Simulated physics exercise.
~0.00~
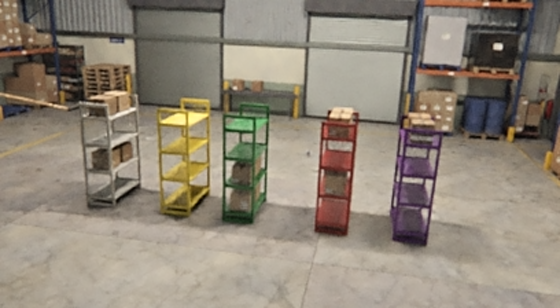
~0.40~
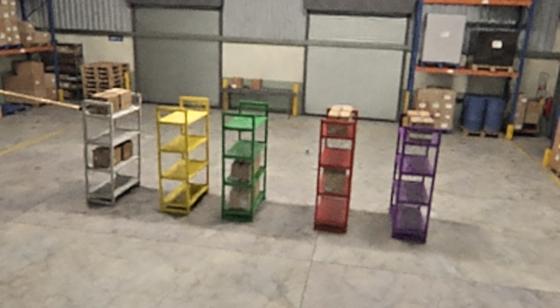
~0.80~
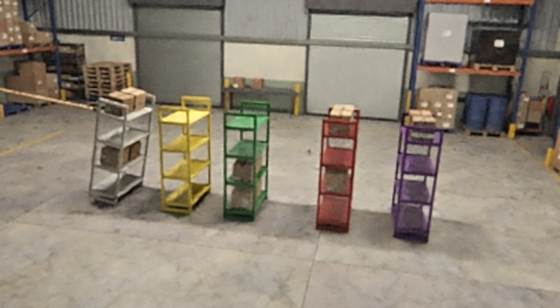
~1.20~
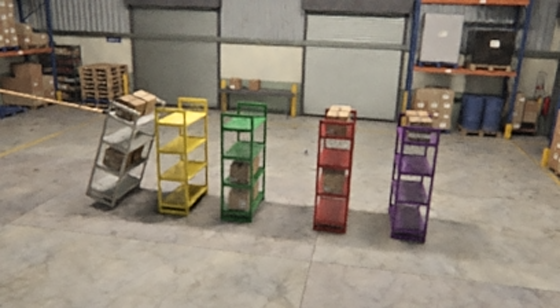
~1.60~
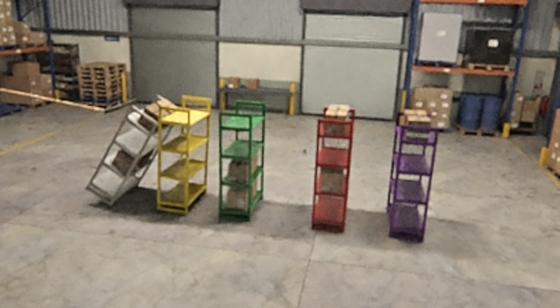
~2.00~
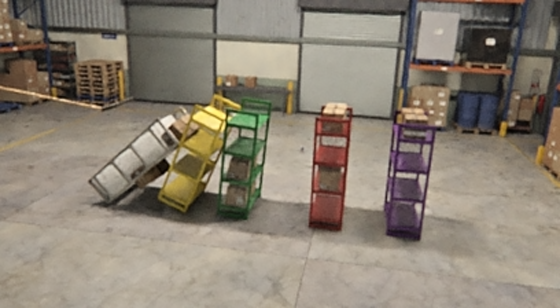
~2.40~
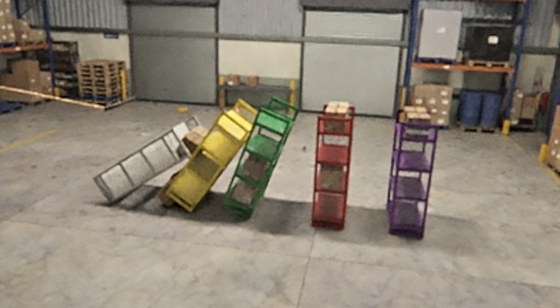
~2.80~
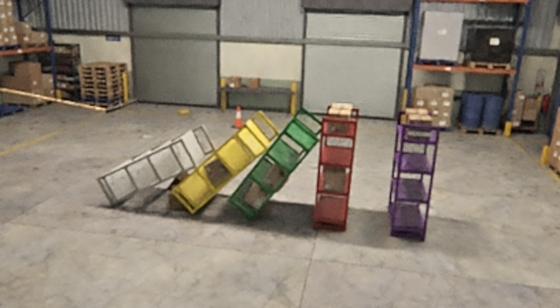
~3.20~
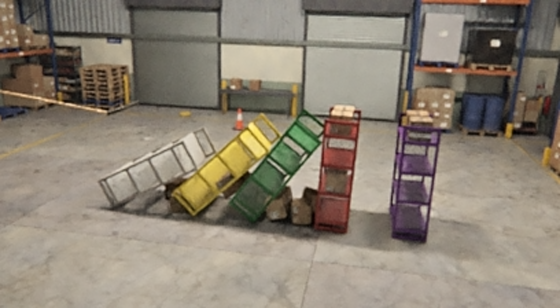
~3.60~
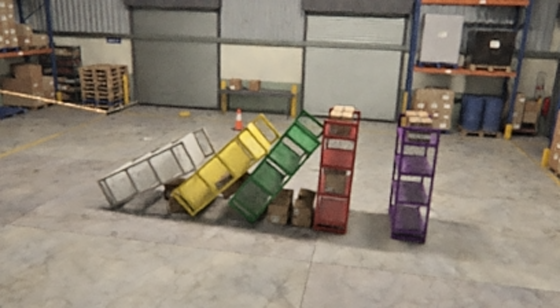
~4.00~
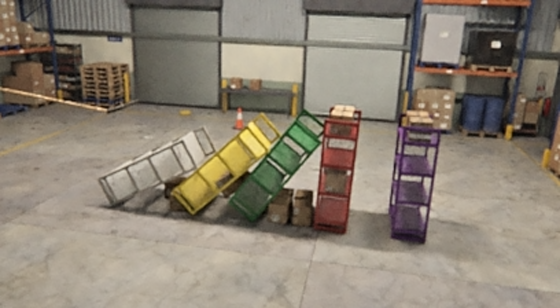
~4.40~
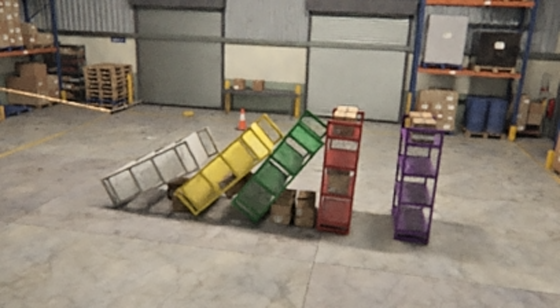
Grey shelving unit tipping right from a pole's push, toppling yellow and green units, which come to rest leaning against standing red.
